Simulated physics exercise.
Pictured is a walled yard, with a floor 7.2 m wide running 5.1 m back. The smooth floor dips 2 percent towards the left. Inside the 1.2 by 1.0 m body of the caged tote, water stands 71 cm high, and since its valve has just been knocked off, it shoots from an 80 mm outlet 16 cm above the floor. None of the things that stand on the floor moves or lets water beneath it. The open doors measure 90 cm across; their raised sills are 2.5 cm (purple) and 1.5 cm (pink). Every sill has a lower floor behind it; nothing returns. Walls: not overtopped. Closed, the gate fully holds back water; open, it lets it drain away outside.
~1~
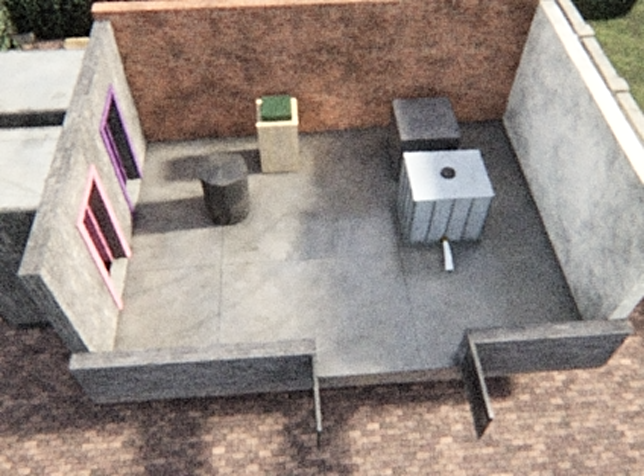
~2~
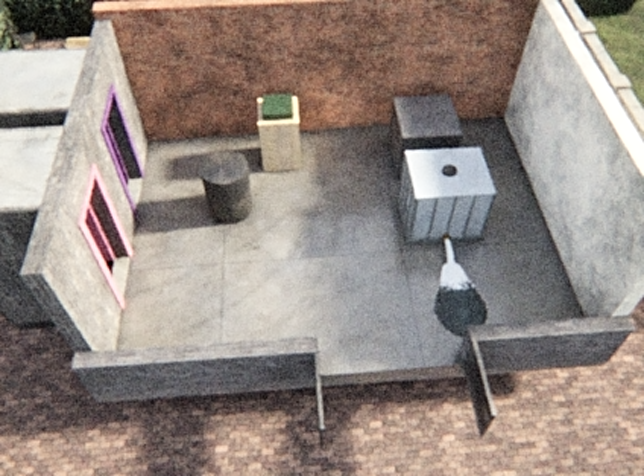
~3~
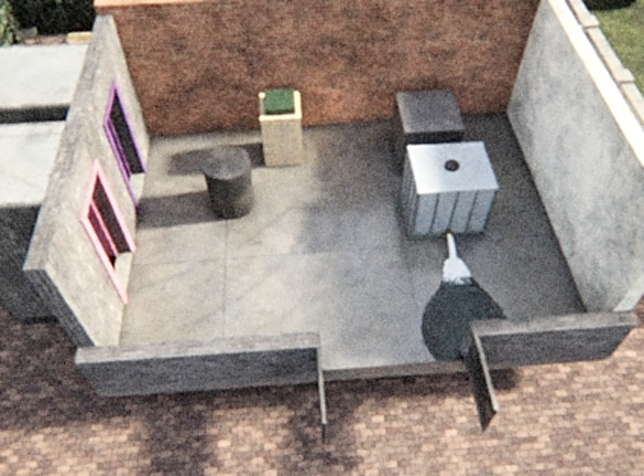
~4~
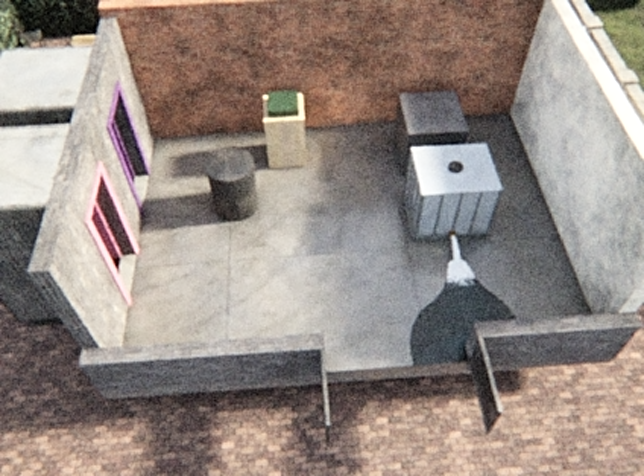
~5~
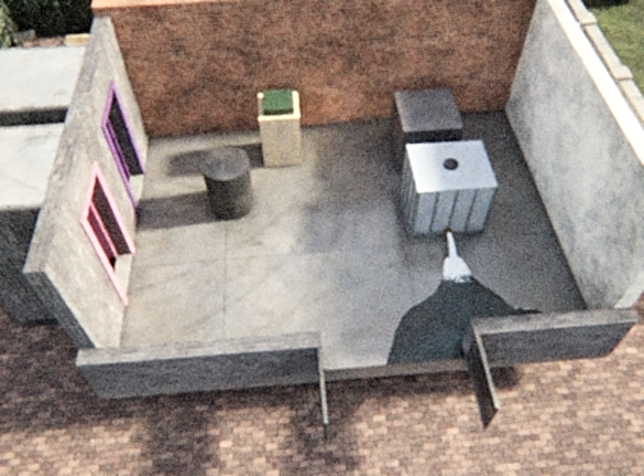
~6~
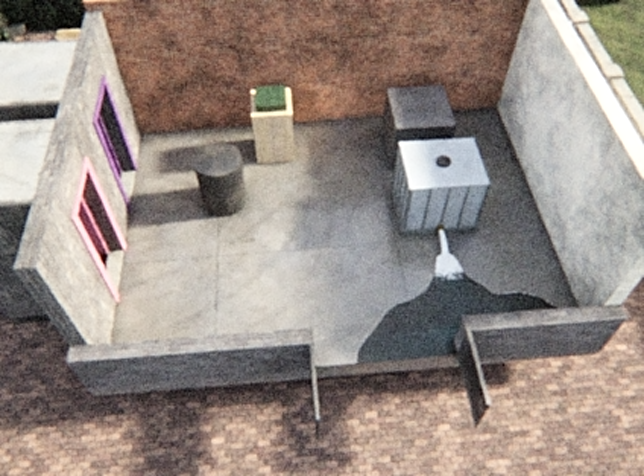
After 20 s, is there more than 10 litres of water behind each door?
Purple door: No; pink door: No.
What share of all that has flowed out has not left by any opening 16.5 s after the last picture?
Roughly 52 percent of it is still there.
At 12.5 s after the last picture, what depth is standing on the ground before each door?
Depths in centimetres: Purple 0.0, pink 0.0.
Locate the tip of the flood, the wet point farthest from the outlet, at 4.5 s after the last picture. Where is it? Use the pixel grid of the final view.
(267, 355).
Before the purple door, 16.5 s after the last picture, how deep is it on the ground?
About 0.0 cm deep.
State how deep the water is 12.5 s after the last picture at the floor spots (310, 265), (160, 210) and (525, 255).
Around 0.2 cm, 0.0 cm and 0.4 cm.
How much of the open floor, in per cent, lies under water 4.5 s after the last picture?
About 15 percent of the floor.
Then, 1.5 s after the last picture water covers 10 % of the floor and is deepest (5 cm) near (471, 337); purple door not reached, pink door not reached.
Then, 4.5 s after the last picture water covers 15 % of the floor and is deepest (5 cm) near (471, 337); purple door not reached, pink door not reached.
Then, 8.5 s after the last picture water covers 20 % of the floor and is deepest (5 cm) near (471, 337); purple door not reached, pink door not reached.
Then, 12.5 s after the last picture water covers 30 % of the floor and is deepest (5 cm) near (471, 337); purple door not reached, pink door not reached.
Then, 16.5 s after the last picture water covers 35 % of the floor and is deepest (5 cm) near (471, 337); purple door not reached, pink door 1 cm at the sill, 0 L in.
